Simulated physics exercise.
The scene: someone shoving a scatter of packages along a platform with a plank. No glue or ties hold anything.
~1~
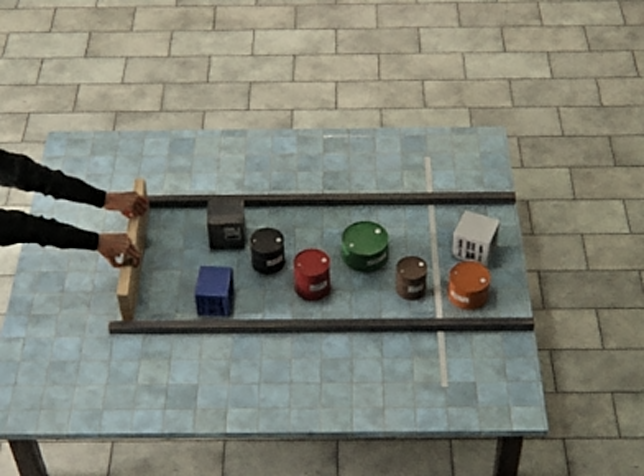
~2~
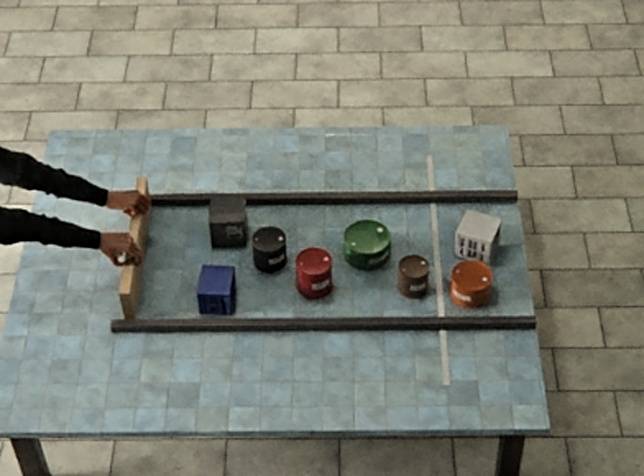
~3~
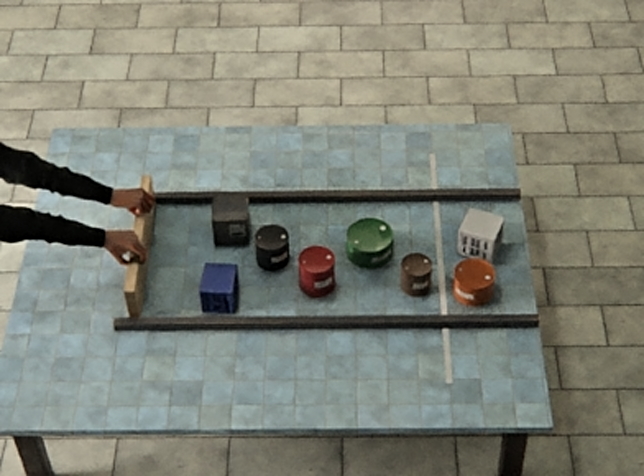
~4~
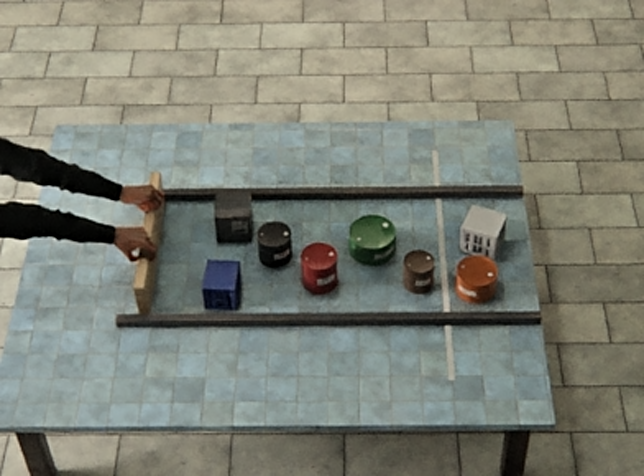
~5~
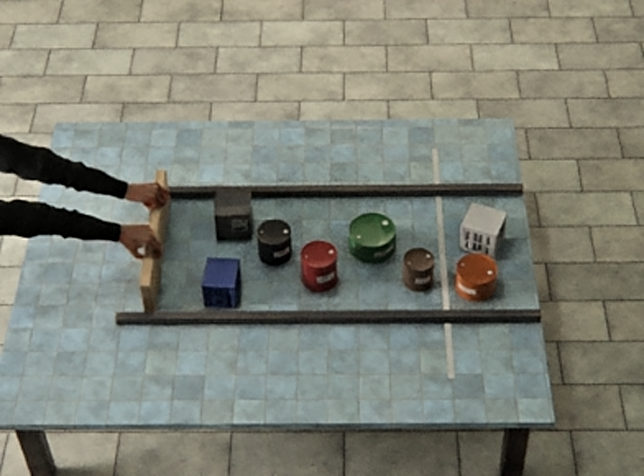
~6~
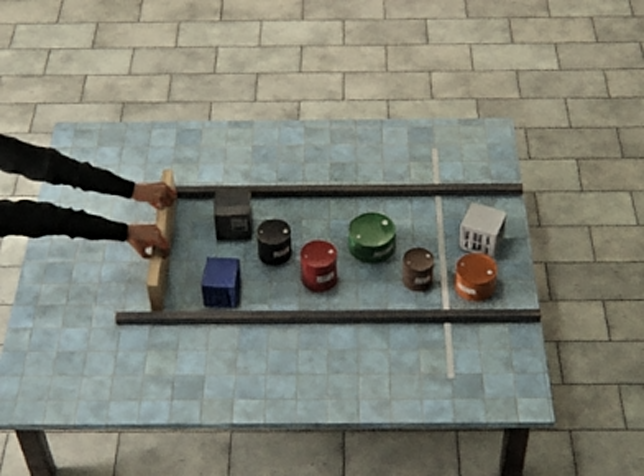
Two hands sliding a wooden plank slowly rightward between rails on a blue tiled table, toward scattered canisters and crates staying in place.
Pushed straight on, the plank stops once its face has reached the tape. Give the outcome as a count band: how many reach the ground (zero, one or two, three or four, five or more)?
One or two reach the ground.
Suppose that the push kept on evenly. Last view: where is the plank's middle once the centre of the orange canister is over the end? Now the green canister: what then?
The middle sits near (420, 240) for the first and near (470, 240) for the other.
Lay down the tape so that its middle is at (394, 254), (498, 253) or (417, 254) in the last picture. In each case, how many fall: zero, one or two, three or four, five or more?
In the order of the places given: No fall at all; at least five; zero.
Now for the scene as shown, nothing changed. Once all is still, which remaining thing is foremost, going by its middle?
The brown canister, that one.
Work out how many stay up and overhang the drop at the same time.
The count is 1.
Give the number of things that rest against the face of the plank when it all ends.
That makes 3.
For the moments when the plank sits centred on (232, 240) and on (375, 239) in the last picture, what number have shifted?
The first number is 2, the next one 7.
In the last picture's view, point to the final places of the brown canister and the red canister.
Roughly (527, 269) for the first and roughly (494, 260) for the second.
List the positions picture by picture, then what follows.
In the first frame, white crate (476, 239); orange canister (469, 285); brown canister (411, 278); plank (134, 249); tape (436, 262).
In the second frame, orange canister (471, 284); plank (136, 248).
In the third frame, brown canister (416, 275); blue crate (219, 288).
In the fourth frame, white crate (483, 233); grey parcel (234, 218).
In the fifth frame, orange canister (476, 277); black canister (275, 242).
In the sixth frame, white crate (483, 231); orange canister (476, 277); brown canister (418, 270); plank (163, 240); tape (442, 253).
Early on, none off yet; white crate at rest near (483, 231); orange canister at rest near (476, 277); brown canister at rest near (418, 270).
A while later, none off yet; white crate travelled a little near (490, 231); orange canister travelled about its own width near (509, 281); brown canister travelled well along near (474, 270).
Finally, the number that fall off is one or two; lost, orange canister and white crate.
